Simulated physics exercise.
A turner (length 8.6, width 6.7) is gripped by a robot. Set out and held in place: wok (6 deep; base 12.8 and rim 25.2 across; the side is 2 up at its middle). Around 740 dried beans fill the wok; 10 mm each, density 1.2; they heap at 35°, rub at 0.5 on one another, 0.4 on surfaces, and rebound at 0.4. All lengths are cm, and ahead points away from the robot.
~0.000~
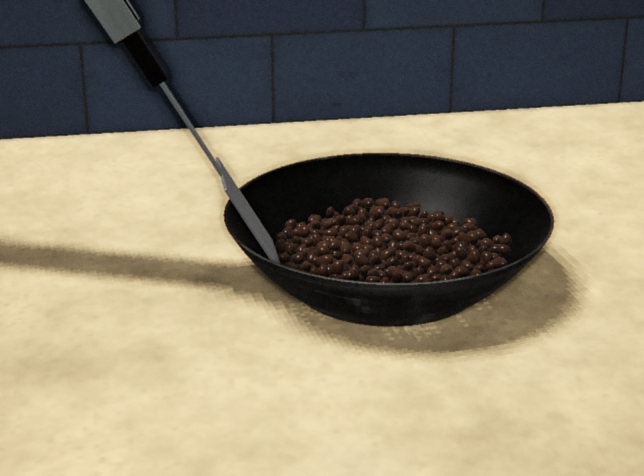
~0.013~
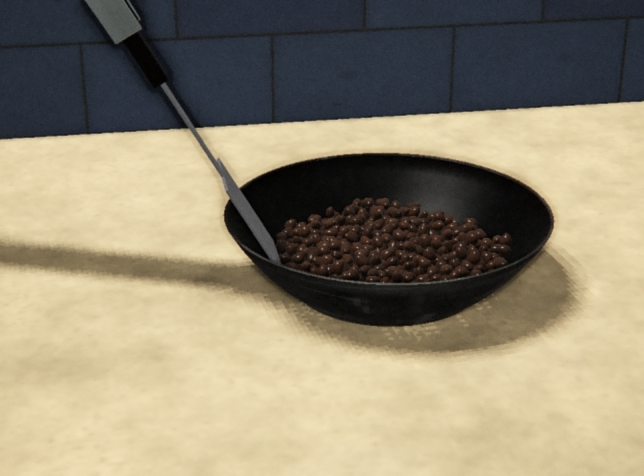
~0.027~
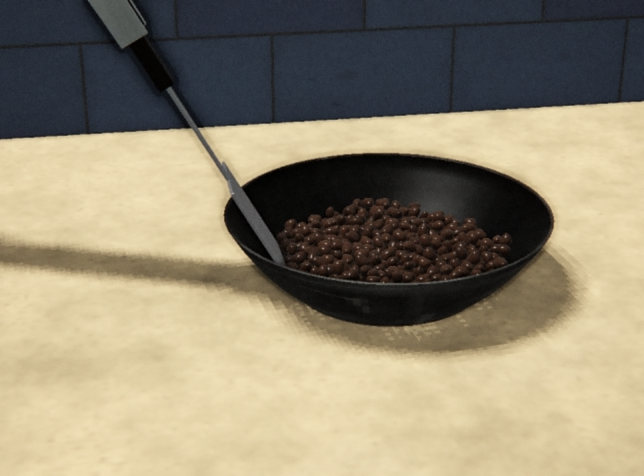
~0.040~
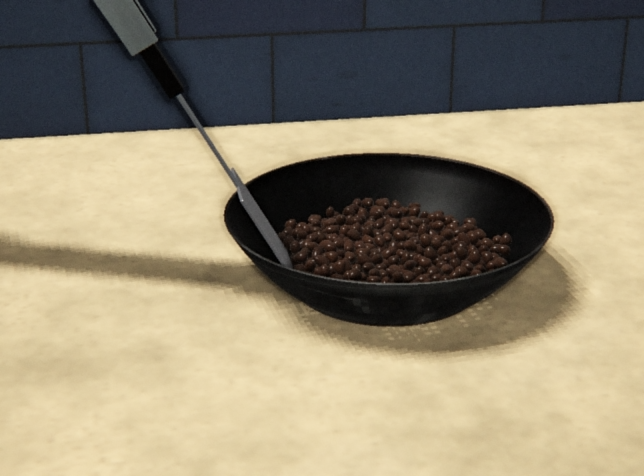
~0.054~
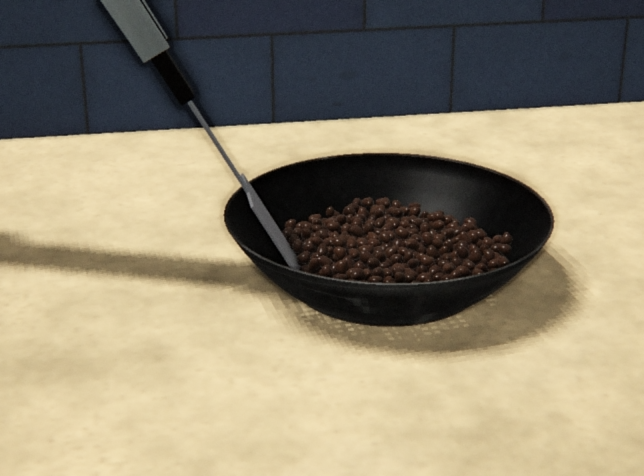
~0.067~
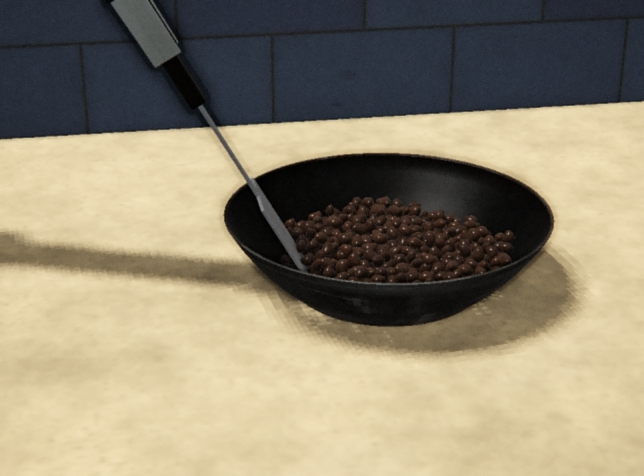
A long-handled turner slid slowly a short way to the right inside a black wok of dark brown beans, nudging the heap slightly, while the wok stayed still on the pale counter.
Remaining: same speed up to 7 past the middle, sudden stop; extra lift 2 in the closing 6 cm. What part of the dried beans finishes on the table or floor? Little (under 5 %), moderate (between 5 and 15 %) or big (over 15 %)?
A moderate share, between 5 and 15 %, ends on the table or floor.
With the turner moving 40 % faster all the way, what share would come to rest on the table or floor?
It would be near 15 per cent.
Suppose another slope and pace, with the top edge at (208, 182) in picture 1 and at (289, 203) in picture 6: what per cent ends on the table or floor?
About 30 per cent.
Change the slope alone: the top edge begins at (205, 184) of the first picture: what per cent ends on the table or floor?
Some 5 per cent.
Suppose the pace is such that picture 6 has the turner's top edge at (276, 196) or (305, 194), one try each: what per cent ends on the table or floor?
Some 20 and 35 per cent.
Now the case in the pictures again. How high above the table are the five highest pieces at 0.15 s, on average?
Roughly 5 cm.
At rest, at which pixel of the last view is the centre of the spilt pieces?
At about (592, 253).
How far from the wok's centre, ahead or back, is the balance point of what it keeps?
About 3.5 cm ahead.
After 0.15 s, sloping 61°, highest piece 5 above the table; 742 in the wok.
After 0.24 s, sloping 61°, highest piece 6 above the table; 742 in the wok.
After 0.48 s, sloping 61°, highest piece 7 above the table; 673 in the wok, 53 on the table or floor, 16 on the blade or in flight.
After 1.53 s, sloping 61°, highest piece 7 above the table; 672 in the wok, 70 on the table or floor.
In the end, 672 in the wok, 70 on the table or floor. That is 9 % on the table or floor.
